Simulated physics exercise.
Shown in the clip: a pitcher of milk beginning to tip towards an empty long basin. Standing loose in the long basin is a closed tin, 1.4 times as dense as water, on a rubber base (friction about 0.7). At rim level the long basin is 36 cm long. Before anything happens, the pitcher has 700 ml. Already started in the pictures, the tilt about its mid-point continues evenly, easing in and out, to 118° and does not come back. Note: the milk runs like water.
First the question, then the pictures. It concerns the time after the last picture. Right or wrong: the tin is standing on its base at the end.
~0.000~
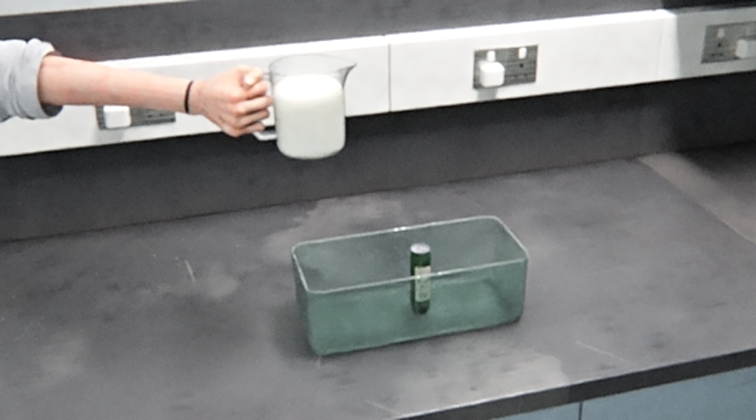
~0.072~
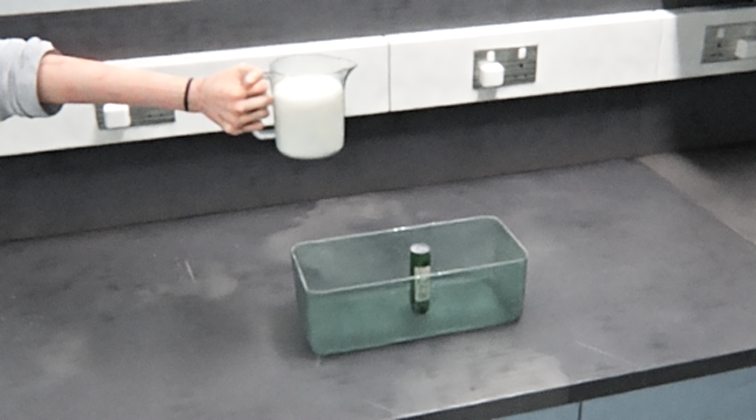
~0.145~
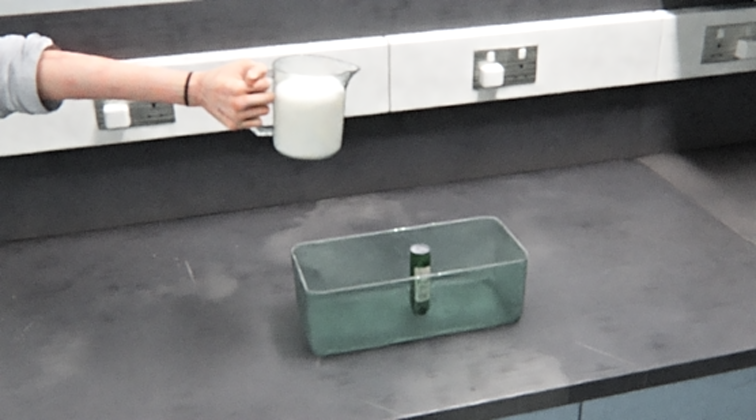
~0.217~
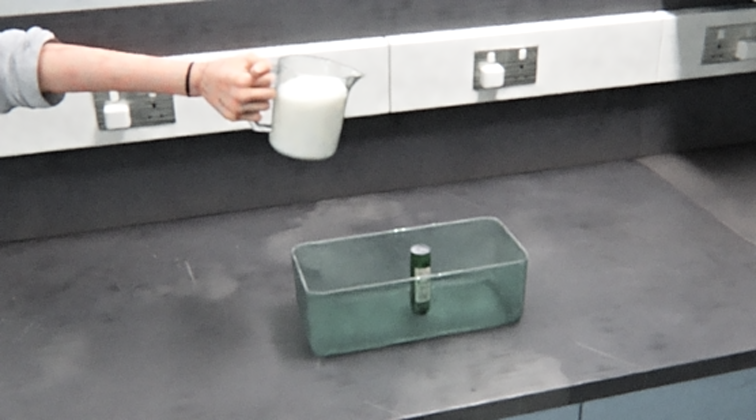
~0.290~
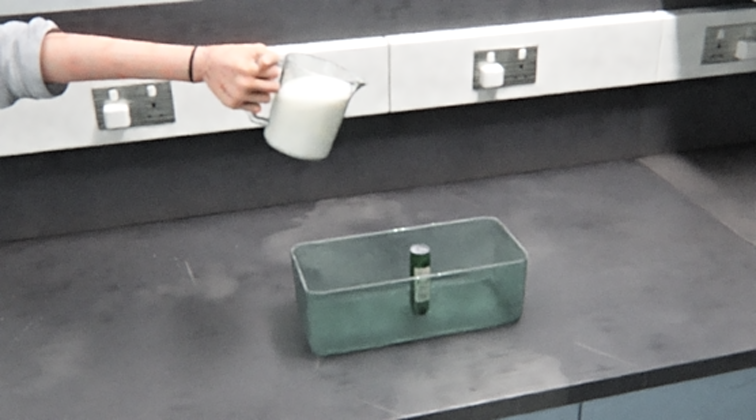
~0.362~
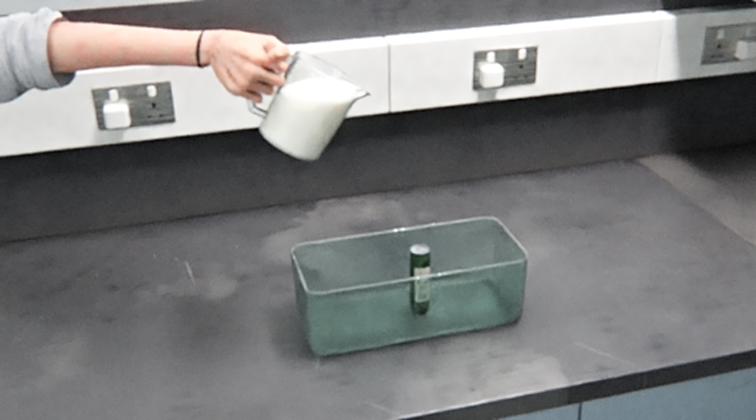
Wrong, it is lying on its side.
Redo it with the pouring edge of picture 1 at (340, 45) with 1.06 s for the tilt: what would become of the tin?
Then the tin comes down.
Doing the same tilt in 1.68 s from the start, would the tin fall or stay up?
Result: Tin upright.
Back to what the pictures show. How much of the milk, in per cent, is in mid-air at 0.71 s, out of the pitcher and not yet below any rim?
It comes to about 36 percent.
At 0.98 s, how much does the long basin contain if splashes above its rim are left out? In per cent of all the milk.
Close to 64 in a hundred.
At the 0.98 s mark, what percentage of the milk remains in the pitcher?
8 %.
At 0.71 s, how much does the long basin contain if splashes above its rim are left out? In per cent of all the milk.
I'd put it near 5 percent.
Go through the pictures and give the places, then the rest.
It leans 0°; its right rim is at (357, 62); the milk meets the walls at (273, 88) and (341, 81); the long basin's rim runs from (299, 270) to (513, 237); the tin's top is at (421, 251), in the first picture.
It leans 1°; its right rim is at (358, 63); the milk meets the walls at (273, 88) and (341, 82), in the second picture.
It leans 6°; its right rim is at (361, 67); the milk meets the walls at (275, 88) and (342, 82), in the third picture.
It leans 12°; its right rim is at (365, 73); the milk meets the walls at (276, 91) and (347, 83), in the fourth picture.
It leans 21°; its right rim is at (368, 82); the milk meets the walls at (275, 96) and (352, 84), in the fifth picture.
It leans 32°; its right rim is at (371, 93); the milk meets the walls at (272, 103) and (362, 87), in the sixth picture.
Then, 0.71 s in, the tilt is 92° and 60 per cent is still to pour; the tin stands where it began.
Then, 0.98 s in, the tilt is 117° and 8 per cent is still to pour; the tin stands where it began.
Then, 1.25 s in, the tilt is 118° and 0 per cent is still to pour; the tin leans 14°.
Then, 1.54 s in, the tilt is 118° and 0 per cent is still to pour; the tin lies on its side.
Finally, the tin lies on its side.
